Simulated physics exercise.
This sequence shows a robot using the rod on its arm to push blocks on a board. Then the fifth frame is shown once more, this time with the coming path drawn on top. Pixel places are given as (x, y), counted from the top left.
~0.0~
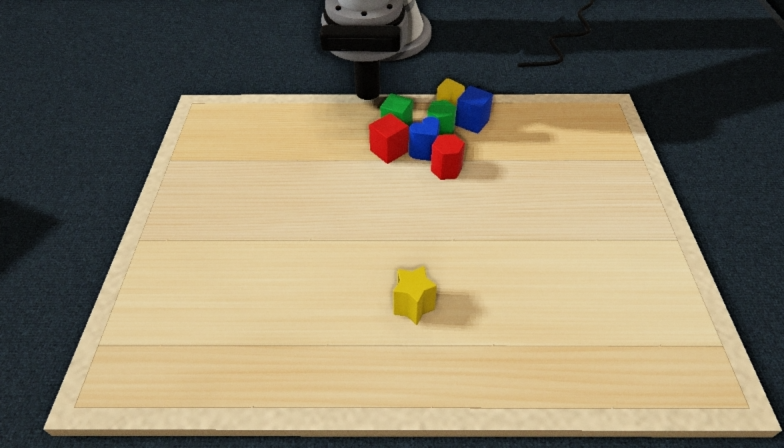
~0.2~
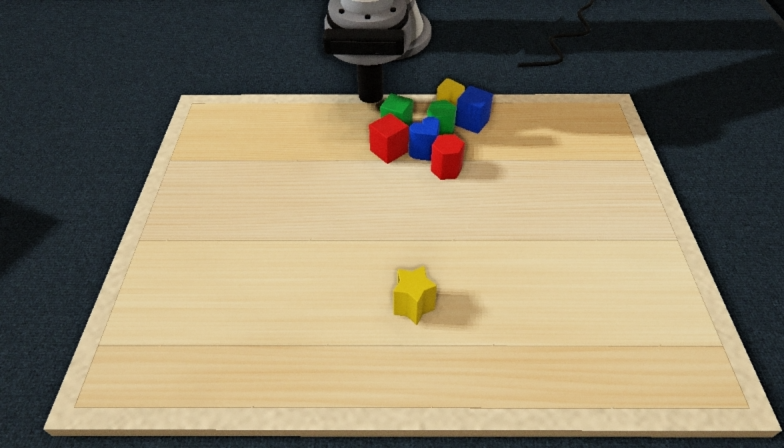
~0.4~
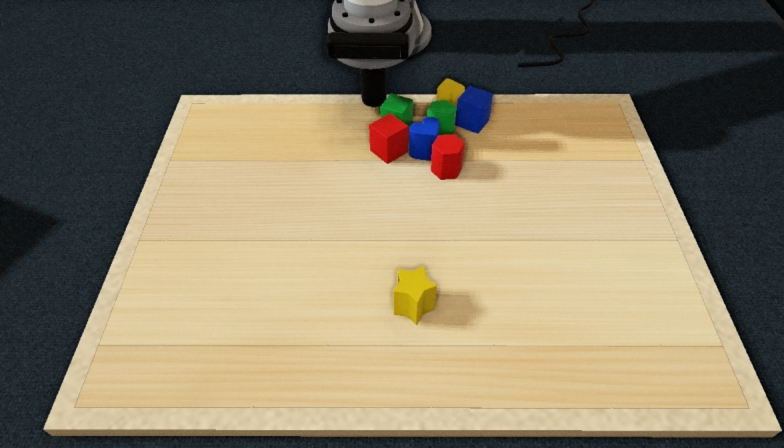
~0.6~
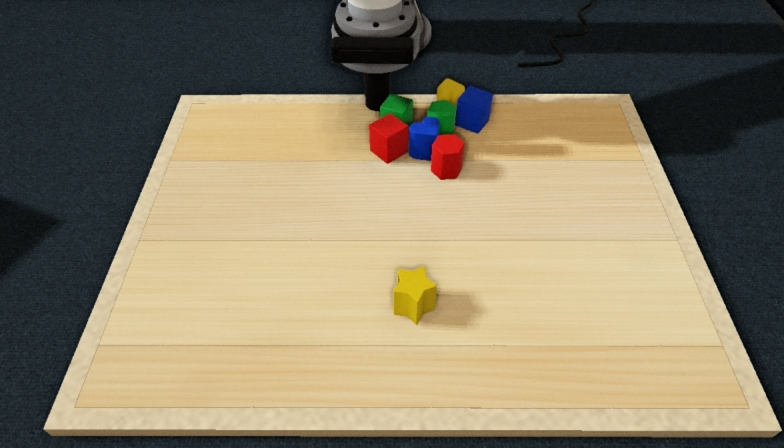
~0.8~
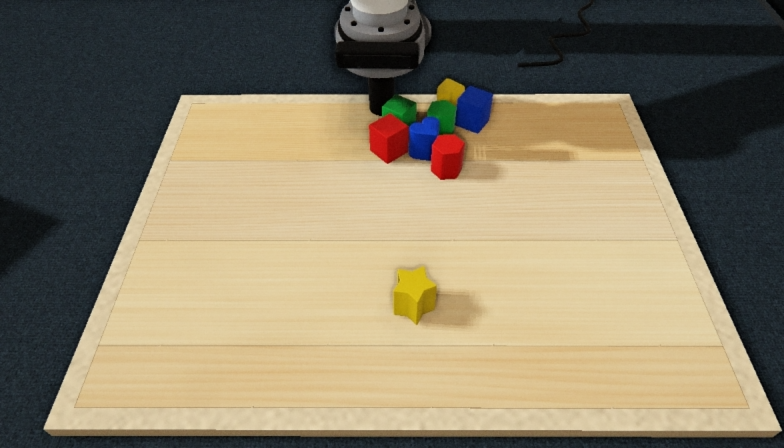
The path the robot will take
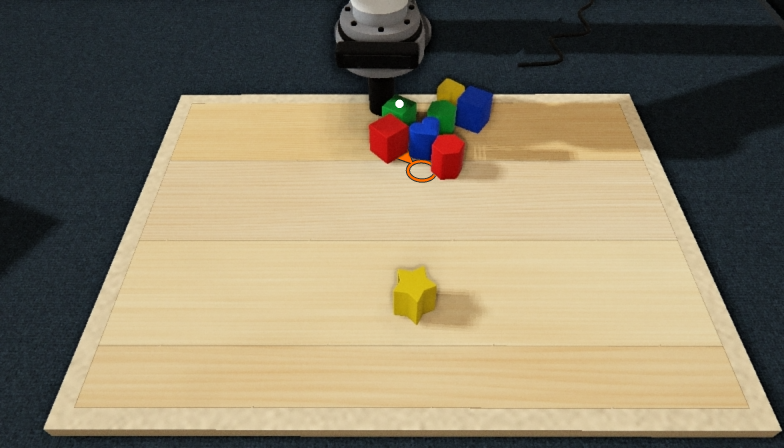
A robot arm's black rod moves slightly right and nudges a green block beside others.
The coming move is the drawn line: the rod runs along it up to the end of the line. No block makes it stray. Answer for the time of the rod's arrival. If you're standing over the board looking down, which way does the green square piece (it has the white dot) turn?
Looking down, it rotates anti-clockwise.
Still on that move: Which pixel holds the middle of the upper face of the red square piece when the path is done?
Its top face will be centred at roughly (393, 152).
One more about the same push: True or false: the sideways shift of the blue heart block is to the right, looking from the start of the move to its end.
Answer: False.
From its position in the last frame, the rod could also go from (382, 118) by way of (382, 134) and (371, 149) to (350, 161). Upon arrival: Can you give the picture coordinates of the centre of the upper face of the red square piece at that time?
At the end it should sit near (392, 135).
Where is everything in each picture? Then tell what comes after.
The first picture shows rod's lower end at (368, 93); red square piece at (389, 125); green square piece at (397, 103); blue heart block at (427, 126); red six-sided block at (449, 143).
The second picture shows rod at (371, 96); blocks still.
The third picture shows rod at (374, 100); blocks still.
The fourth picture shows rod at (378, 104); blocks still.
The fifth picture shows rod at (382, 108); red square piece at (389, 125); green square piece at (399, 104); blue heart block at (427, 126); red six-sided block at (449, 143).
Drawn move, from (382, 118) via (388, 136) and (402, 154), ending at (422, 171); the dot is on the green square piece.
On the path given first. One third of the way, rod at (388, 127); red square piece at (389, 131); green square piece at (414, 115), turned 15° anticlockwise; blue heart block at (434, 128); red six-sided block at (455, 146), turned 15° clockwise.
Two thirds of the way, rod at (402, 145); red square piece at (392, 146), turned 65° clockwise; green square piece at (428, 123), turned 55° anticlockwise; blue heart block at (453, 131), turned 20° anticlockwise; red six-sided block at (464, 148), turned 55° clockwise.
At the end, rod at (422, 161); red square piece at (393, 152), turned 85° clockwise; green square piece at (432, 123), turned 70° anticlockwise; blue heart block at (457, 130), turned 15° anticlockwise; red six-sided block at (464, 148), turned 55° clockwise.
